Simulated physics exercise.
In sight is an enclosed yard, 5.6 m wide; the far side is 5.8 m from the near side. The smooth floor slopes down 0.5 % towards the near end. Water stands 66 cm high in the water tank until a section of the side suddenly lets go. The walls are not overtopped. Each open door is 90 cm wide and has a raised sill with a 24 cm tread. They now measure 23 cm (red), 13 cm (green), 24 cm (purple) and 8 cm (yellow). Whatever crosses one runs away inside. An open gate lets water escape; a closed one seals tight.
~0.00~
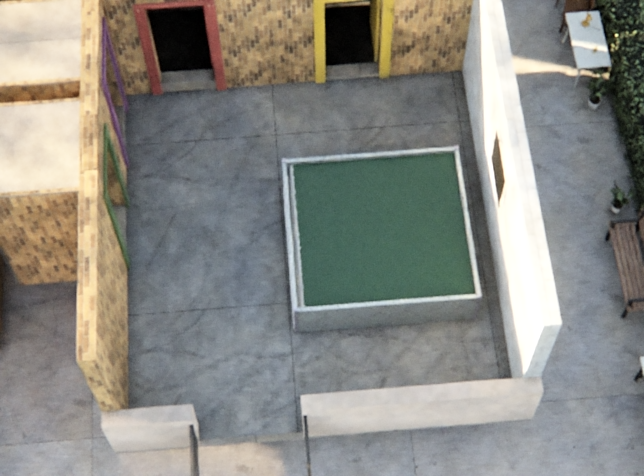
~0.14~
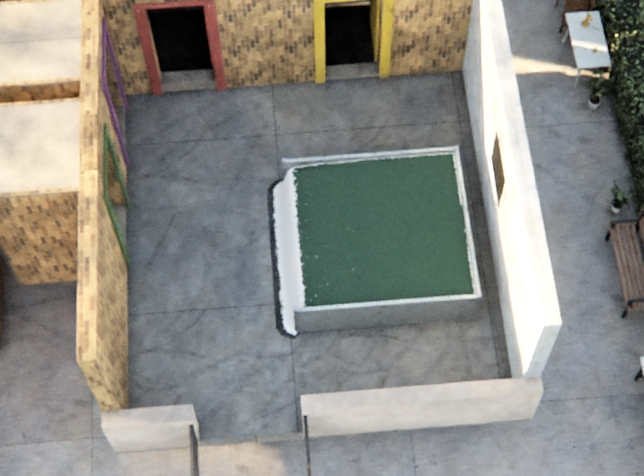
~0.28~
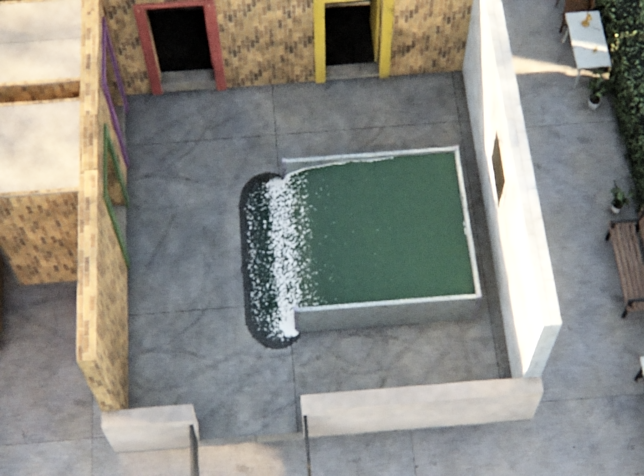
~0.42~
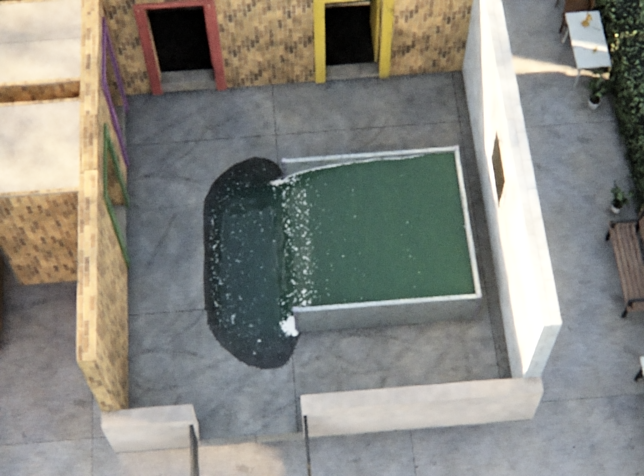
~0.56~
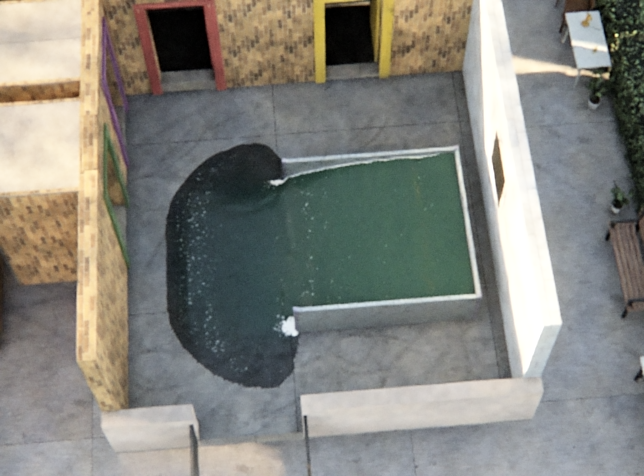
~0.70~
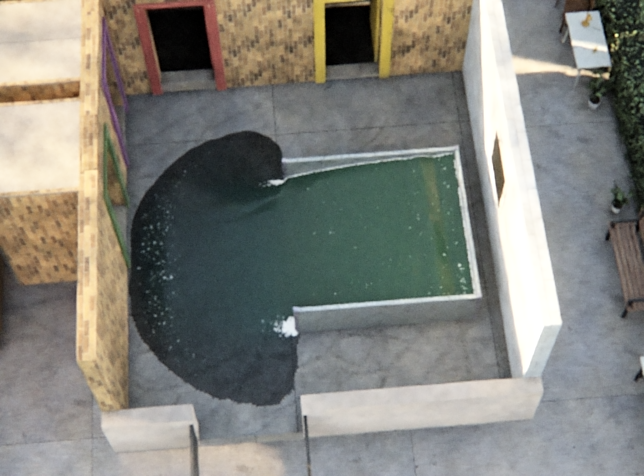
A square tank of green water in a walled yard lost its left side, and the water poured out with white froth, spreading leftward across the grey floor in a wide, dark, rounded pool.
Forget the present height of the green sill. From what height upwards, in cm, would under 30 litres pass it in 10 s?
At least 34 cm or so.
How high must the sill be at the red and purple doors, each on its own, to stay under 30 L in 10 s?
Roughly 19 cm at red and 20 cm at purple.
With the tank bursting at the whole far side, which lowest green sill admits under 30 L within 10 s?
Then roughly 8.0 cm.
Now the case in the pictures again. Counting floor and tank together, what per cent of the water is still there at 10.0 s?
Roughly 72 in a hundred.
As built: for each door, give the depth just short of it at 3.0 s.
In cm: Red 23, green 33, purple 25, yellow 0.
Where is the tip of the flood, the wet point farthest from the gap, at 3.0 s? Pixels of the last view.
Near (127, 96).
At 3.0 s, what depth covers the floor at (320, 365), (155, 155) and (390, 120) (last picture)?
In that order: 1, 22 and 0 cm.
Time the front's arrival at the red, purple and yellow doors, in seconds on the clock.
Red 1.8 s, purple 1.2 s, yellow 3.6 s.
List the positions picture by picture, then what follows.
The first picture shows the water tank at (378, 229) is whole and still, 66 cm deep; the green door at (117, 202) is dry.
In the second picture, the gap is at (293, 249), the front 0.3 m out at (281, 321); the back of the water tank holds 66 cm.
In the third picture, water pours out at (293, 250) and has run 0.7 m, to (253, 327); about 12 cm deep outside, 66 cm at the back.
In the fourth picture, the gap is at (293, 251), the front 1.3 m out at (213, 312); the back of the water tank holds 66 cm.
In the fifth picture, the gap is at (293, 251), the front 1.9 m out at (172, 283); the back of the water tank holds 66 cm.
In the sixth picture, the gap is at (293, 251), the front 2.4 m out at (136, 296); the back of the water tank holds 62 cm; the green door at (117, 202), 2.6 m from the gap, is still 0.2 m from the nearest water.
After 1.4 s water covers 45 % of the floor, deepest (42 cm) near (140, 281); 35 cm at the green door, 76 litres in over its 13 cm sill.
After 3.0 s water covers 55 % of the floor, deepest (44 cm) near (130, 429); 33 cm at the green door, 347 litres in over its 13 cm sill.
After 10.0 s water covers 100 % of the floor, deepest (17 cm) near (399, 170); 7 cm at the green door, 456 litres in over its 13 cm sill.
At the green door as built, the water arrived by 0.8 s and peaked near 39 cm at 2.0 s.
With a sill of 30 cm, 68 litres would have come in within the 10 s; with 40.5 cm, 3 litres. So under 30 litres takes about 34 cm.
